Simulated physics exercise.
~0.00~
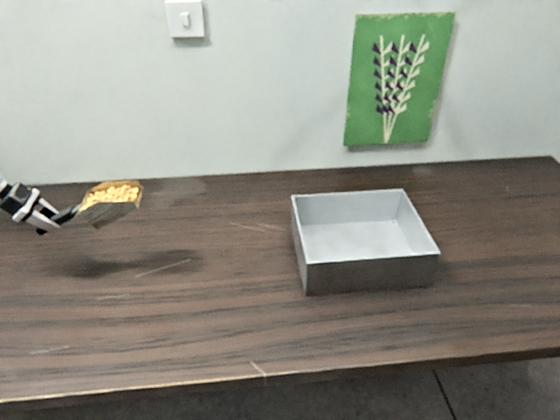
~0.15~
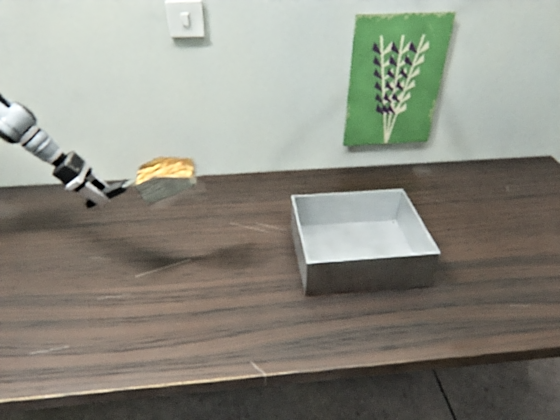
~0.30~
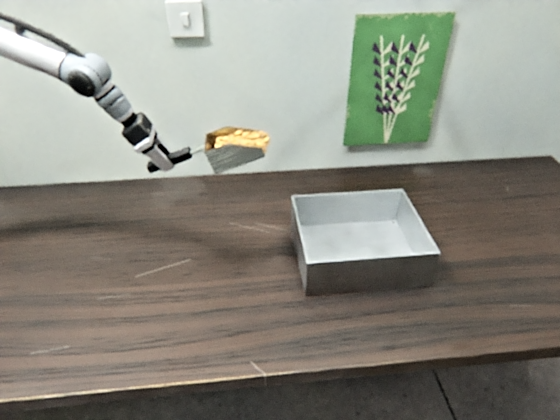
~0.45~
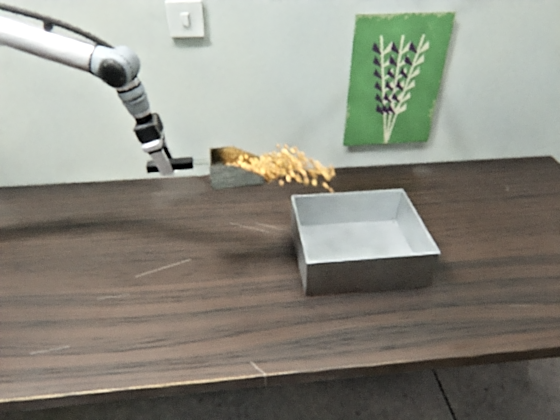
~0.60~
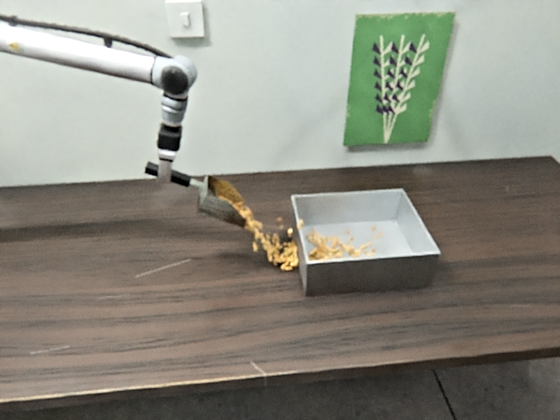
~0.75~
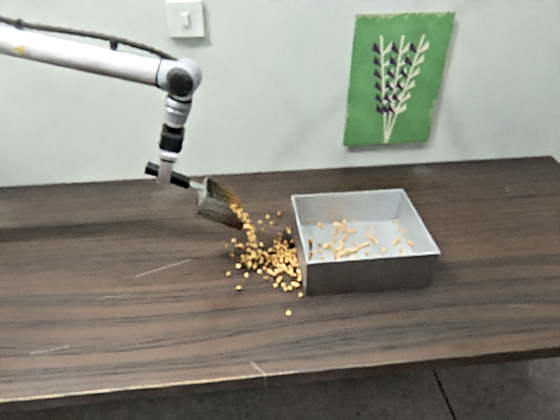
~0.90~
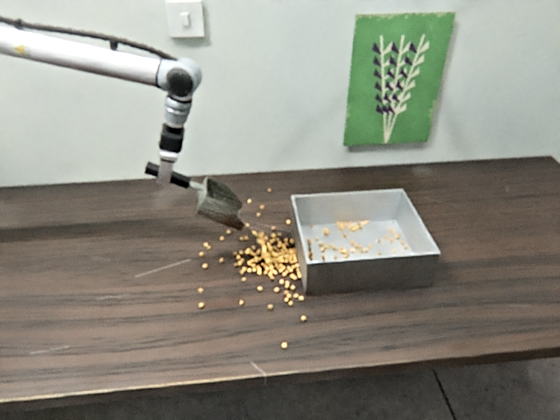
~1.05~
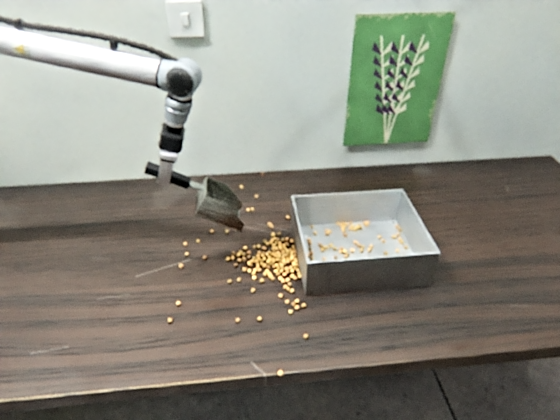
A white and black robot arm holds a grey metal scoop heaped with dried chickpeas above a dark wooden table, seen from the front and slightly above. An open, pale metal bin sits right of centre, with a green plant picture and a light switch on the wall behind. The arm carries the scoop right and upward, tilted back, then lowers it and tips it forward short of the bin. Chickpeas stream out, some landing inside, many hitting the table beside its left wall and scattering. The arm holds still, the scoop looking empty, with most chickpeas piled outside.
